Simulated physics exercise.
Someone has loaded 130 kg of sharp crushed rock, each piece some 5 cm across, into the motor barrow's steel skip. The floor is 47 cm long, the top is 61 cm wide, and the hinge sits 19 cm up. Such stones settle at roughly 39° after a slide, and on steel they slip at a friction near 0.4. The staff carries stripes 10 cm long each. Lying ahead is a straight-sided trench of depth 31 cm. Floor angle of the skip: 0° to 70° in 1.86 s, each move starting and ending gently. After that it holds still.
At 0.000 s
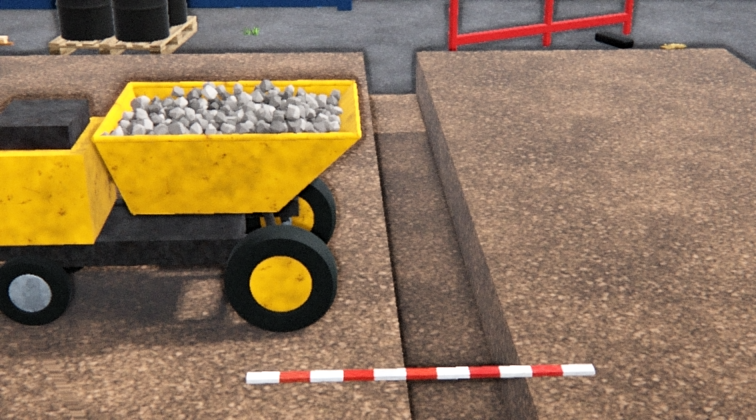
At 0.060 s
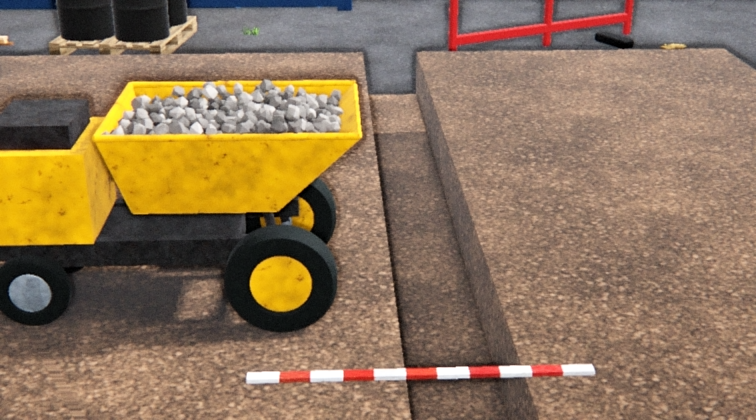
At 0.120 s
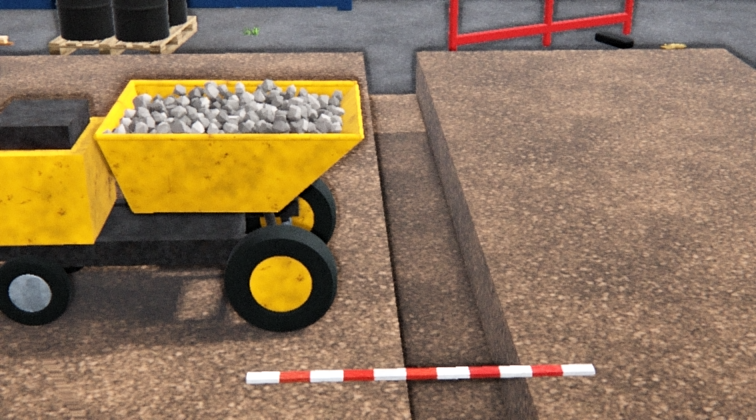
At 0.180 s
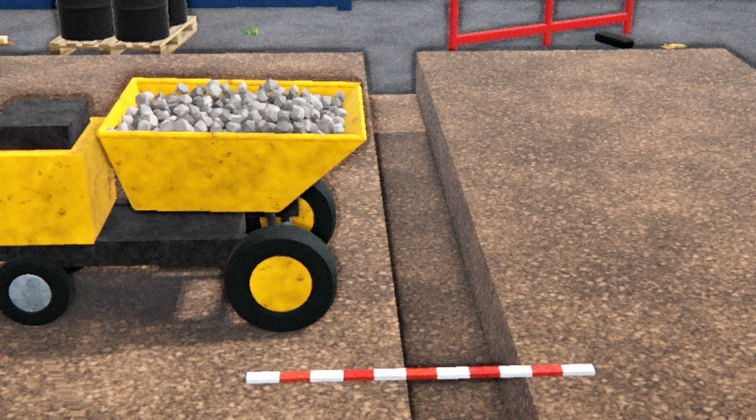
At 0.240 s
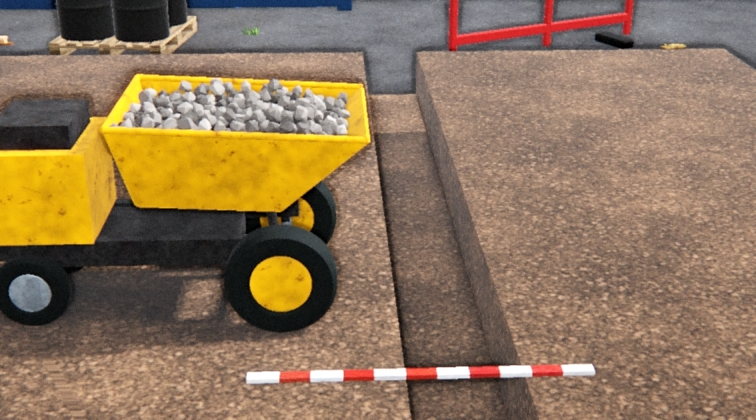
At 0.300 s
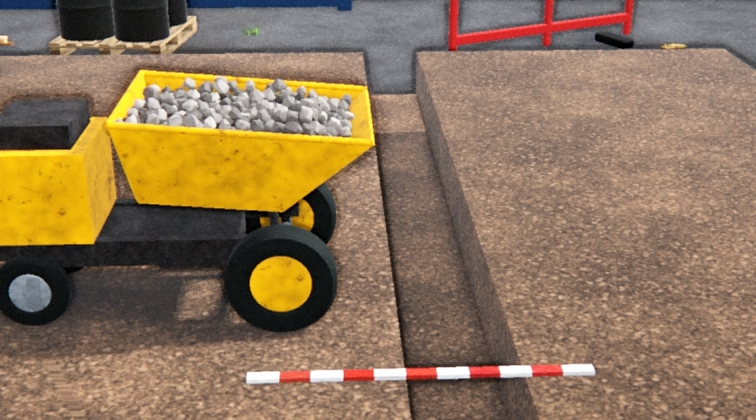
The video shows a yellow motor barrow loaded with grey crushed rock standing beside a straight-sided trench, a red-and-white staff lying in front. The skip is level at first, then tilts slightly, its left end rising as the stones shift a little.
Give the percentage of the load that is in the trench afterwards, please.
Near 87 per cent of the load.
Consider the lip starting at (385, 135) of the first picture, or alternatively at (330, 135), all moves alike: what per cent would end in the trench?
60 % and 100 %.
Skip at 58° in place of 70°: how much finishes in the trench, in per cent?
Share in trench: Approx. 50%.
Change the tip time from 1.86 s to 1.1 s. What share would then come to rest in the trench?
80 %.
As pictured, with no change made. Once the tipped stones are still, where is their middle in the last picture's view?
The middle should be near (462, 335).
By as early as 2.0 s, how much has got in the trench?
I'd say near 40 per cent at that time.
After 1.4 s the floor is at 59°; 98 % in the skip, 2 % in the trench; the foremost stones are at (486, 322).
After 2.0 s the floor is at 70°; 53 % in the skip, 39 % in the trench, 8 % past the trench; the foremost stones are at (563, 274).
After 2.3 s the floor is at 70°; 24 % in the skip, 62 % in the trench, 13 % past the trench; the foremost stones are at (610, 269).
After 4.3 s the floor is at 70°; 0 % in the skip, 87 % in the trench, 13 % past the trench; the foremost stones are at (615, 269).
